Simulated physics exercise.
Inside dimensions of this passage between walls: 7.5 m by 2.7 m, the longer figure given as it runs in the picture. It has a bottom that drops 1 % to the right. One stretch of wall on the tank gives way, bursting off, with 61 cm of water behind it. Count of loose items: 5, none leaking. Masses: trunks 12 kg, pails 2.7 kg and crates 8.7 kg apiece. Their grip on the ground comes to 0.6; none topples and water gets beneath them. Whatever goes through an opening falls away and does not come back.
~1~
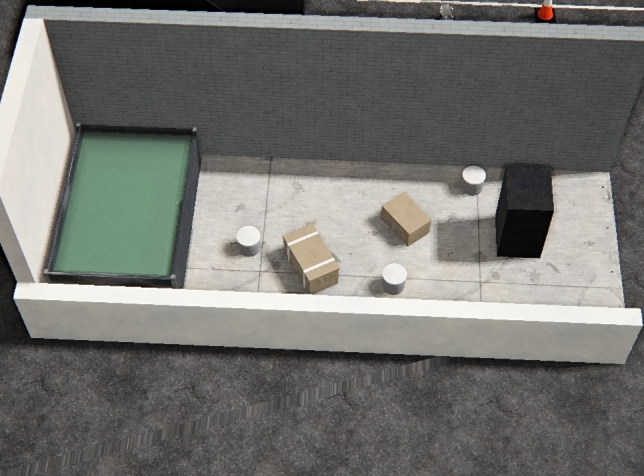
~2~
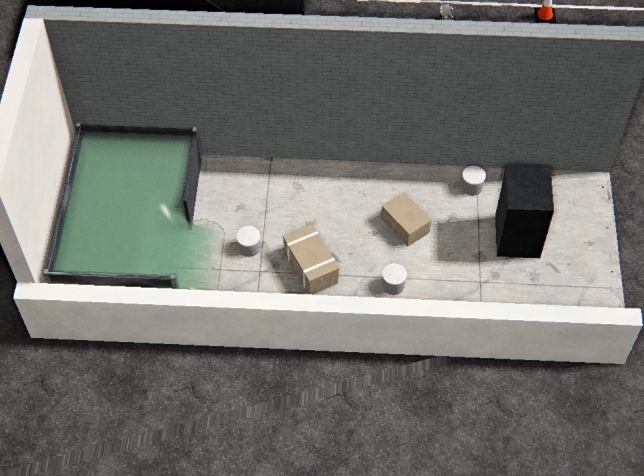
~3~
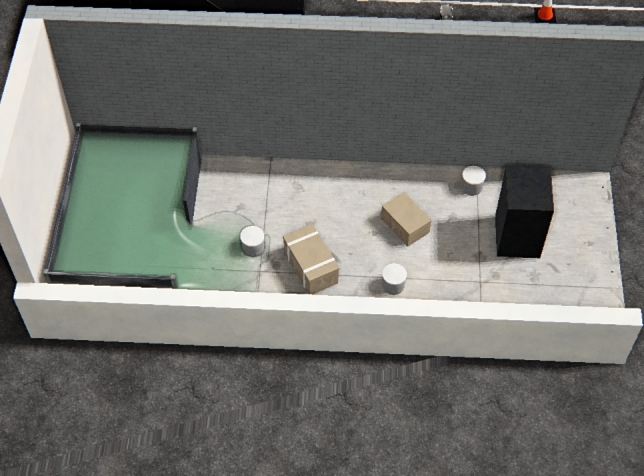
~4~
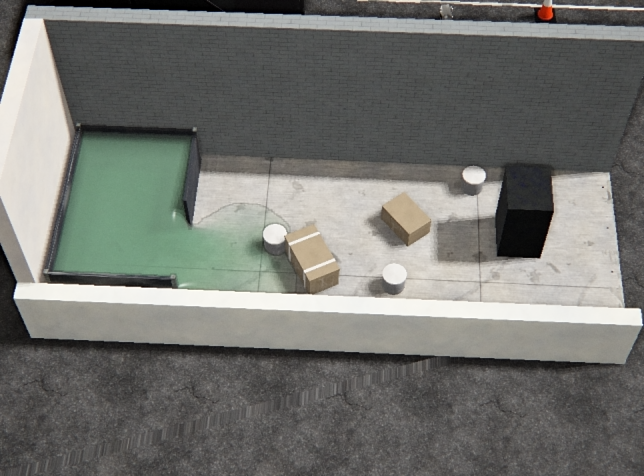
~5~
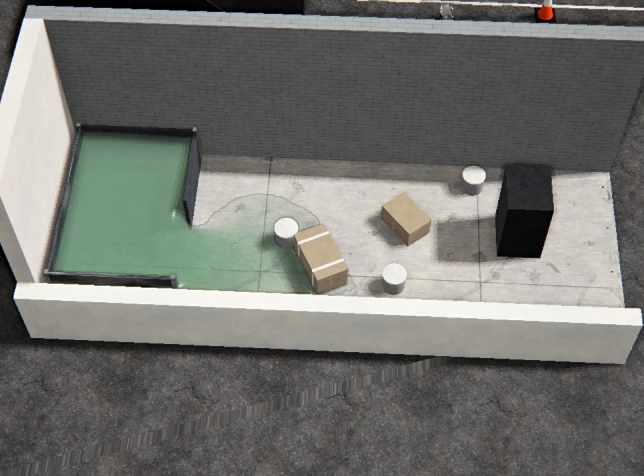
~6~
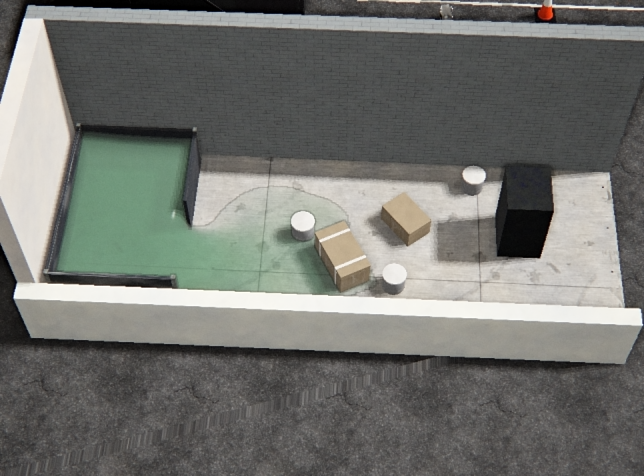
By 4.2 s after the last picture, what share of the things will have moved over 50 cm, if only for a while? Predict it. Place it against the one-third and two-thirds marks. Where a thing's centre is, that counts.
Going to be two thirds or over.
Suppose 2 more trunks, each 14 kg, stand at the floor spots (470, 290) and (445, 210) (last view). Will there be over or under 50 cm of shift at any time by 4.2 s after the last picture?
In that order: More, past it.
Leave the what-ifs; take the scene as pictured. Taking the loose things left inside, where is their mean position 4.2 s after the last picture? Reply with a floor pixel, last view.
It works out to somewhere near (467, 224) on the floor.
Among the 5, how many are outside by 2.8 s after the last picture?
I count 2 by that time.
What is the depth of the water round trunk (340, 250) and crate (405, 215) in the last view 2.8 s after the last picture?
13 and 14 cm.
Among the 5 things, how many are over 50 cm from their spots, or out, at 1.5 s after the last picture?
The number by then is 5.
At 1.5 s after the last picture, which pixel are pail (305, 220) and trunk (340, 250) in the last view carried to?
Estimated pixels: (468, 159) and (471, 224).
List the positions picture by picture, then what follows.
A pail at (248, 236), on the bottom; a trunk at (311, 252), on the bottom; 3.7 m2 under water; 0 of 5 have shifted, in the first picture.
A pail at (248, 236) rests on the ground; a trunk at (311, 252) rests on the ground; water covers 4.4 m2; 0 of 5 have shifted, in the second picture.
A pail at (252, 236) rests on the ground, 6 cm from its start; a trunk at (311, 252) rests on the ground; water covers 5.2 m2; 1 of 5 have shifted, in the third picture.
A pail at (275, 234) rests on the ground, 36 cm from its start; a trunk at (312, 252) rests on the ground; water covers 6.1 m2; 1 of 5 have shifted, in the fourth picture.
A pail at (286, 228) rests on the ground, 53 cm from its start; a trunk at (320, 251), on the bottom, 13 cm from its start; water covers 6.8 m2; 2 of 5 have shifted, in the fifth picture.
A pail at (303, 221) floats, 78 cm from its start; a trunk at (342, 249), on the bottom, 43 cm from its start; 7.8 m2 under water; 2 of 5 have shifted, in the sixth picture.
Then, 0.4 s after the last picture 2 of 5 are over 50 cm from their spots; 1 afloat.
Then, 1.5 s after the last picture 5 of 5 are over 50 cm from their spots; 4 afloat.
Then, 2.8 s after the last picture 5 of 5 are over 50 cm from their spots; 3 afloat.
Then, 4.2 s after the last picture 5 of 5 are over 50 cm from their spots, and 5 have been at some point; 2 afloat.
